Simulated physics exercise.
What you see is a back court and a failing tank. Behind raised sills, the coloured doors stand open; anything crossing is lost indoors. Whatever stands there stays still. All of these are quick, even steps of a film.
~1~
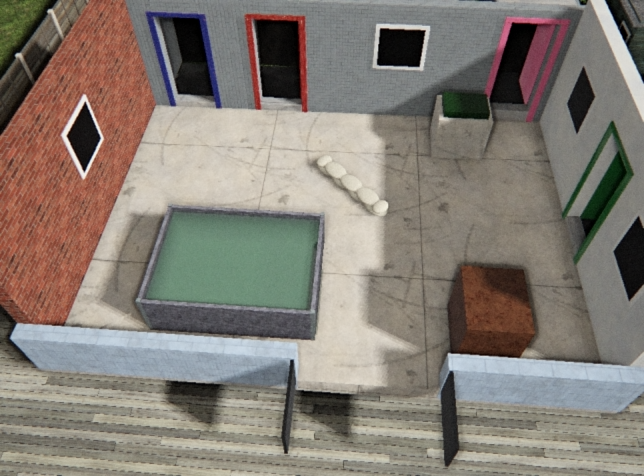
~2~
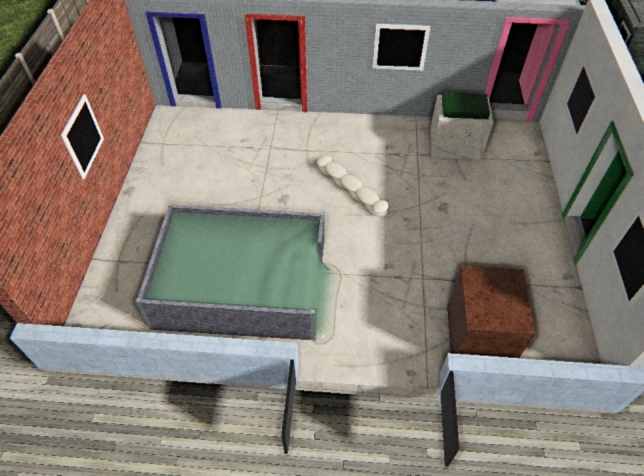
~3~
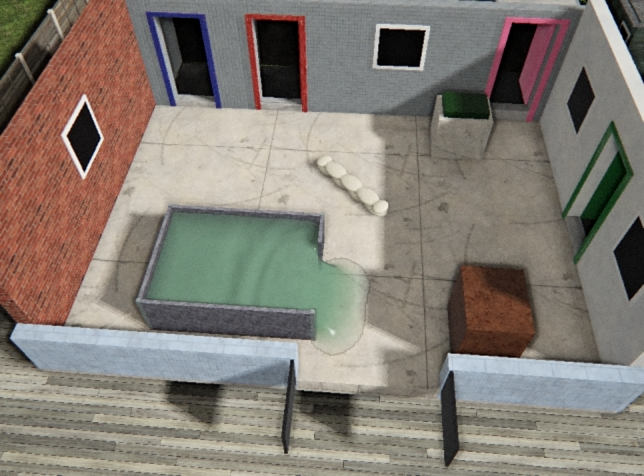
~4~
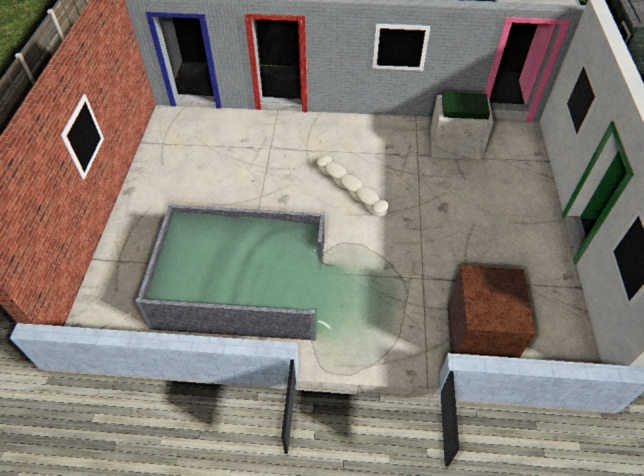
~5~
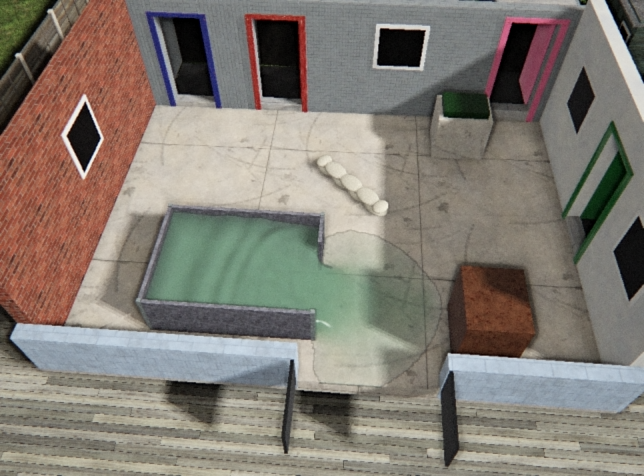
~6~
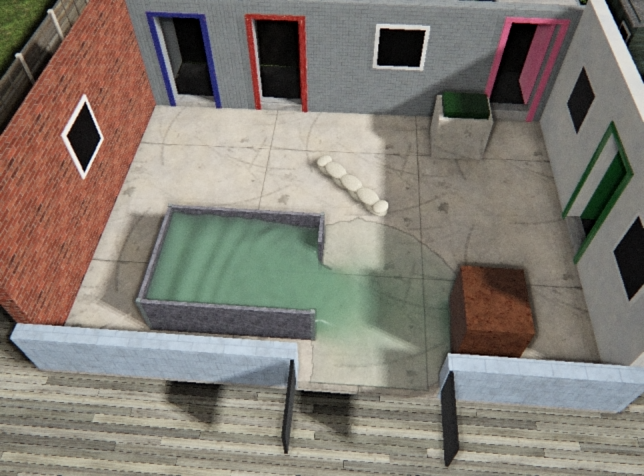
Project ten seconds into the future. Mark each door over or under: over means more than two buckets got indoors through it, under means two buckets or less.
Blue door - under, green door - over, pink door - under, red door - under.
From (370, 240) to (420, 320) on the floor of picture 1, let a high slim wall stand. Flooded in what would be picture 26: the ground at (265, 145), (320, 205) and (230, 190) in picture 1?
Taking the points in turn, they are inundated, inundated and inundated.
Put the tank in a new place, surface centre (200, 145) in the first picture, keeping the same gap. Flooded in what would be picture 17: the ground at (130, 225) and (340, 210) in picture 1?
Point 1: Not wet; point 2: Soaked through.
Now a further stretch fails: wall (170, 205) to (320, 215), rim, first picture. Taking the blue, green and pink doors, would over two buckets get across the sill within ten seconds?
Going through them, the blue one clears the cutoff, the green one falls below the cutoff, the pink one falls below the cutoff.
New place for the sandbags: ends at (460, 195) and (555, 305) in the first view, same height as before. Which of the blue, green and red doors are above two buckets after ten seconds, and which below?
Blue door: Falls short; green door: Falls short; red door: Falls short.
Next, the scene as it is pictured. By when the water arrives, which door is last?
I'd go with the blue-painted one.
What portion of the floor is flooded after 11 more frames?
Roughly 30 percent, I'd say.
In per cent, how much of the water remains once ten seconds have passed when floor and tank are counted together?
66 %.
A moment on, water covers 25 % of the floor; the blue door not reached, the green door not reached, the pink door not reached, the red door not reached.
Next, water covers 30 % of the floor; the blue door not reached, the green door under two buckets in, the pink door not reached, the red door not reached.
Then, water covers 40 % of the floor; the blue door not reached, the green door over two buckets in, the pink door wet at the sill, nothing in, the red door not reached.
Later, water covers 50 % of the floor; the blue door not reached, the green door over two buckets in, the pink door under two buckets in, the red door wet at the sill, nothing in.
In the end, water covers 70 % of the floor; the blue door wet at the sill, nothing in, the green door over two buckets in, the pink door under two buckets in, the red door wet at the sill, nothing in.
